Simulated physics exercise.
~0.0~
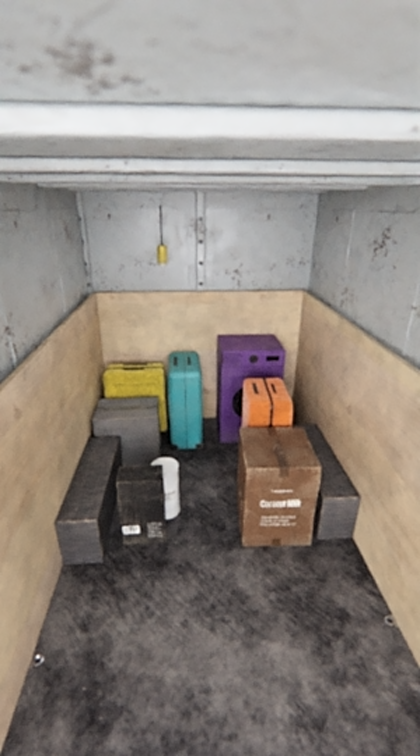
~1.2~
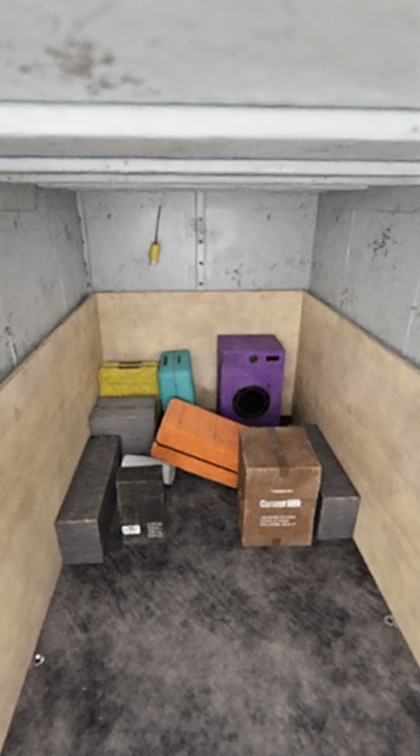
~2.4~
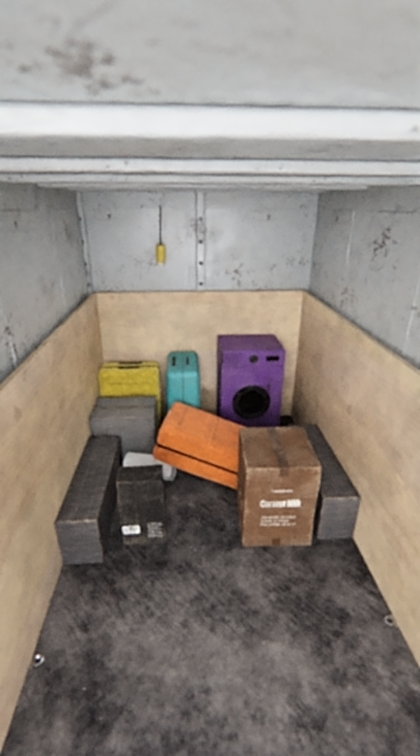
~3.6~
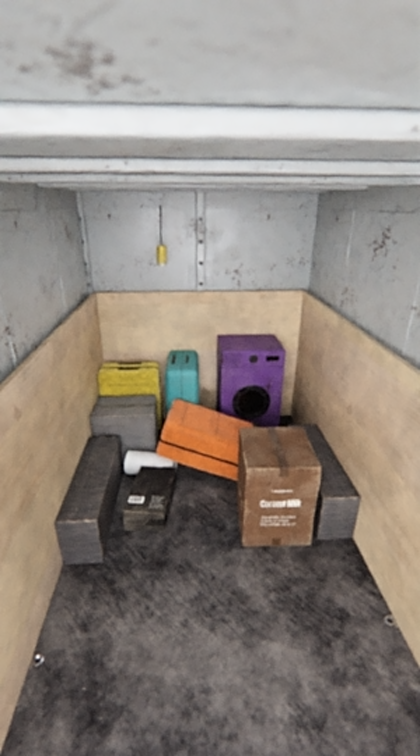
Orange case toppling leftwards in a van's load bay as a white canister falls, then a black box tipping onto its side.
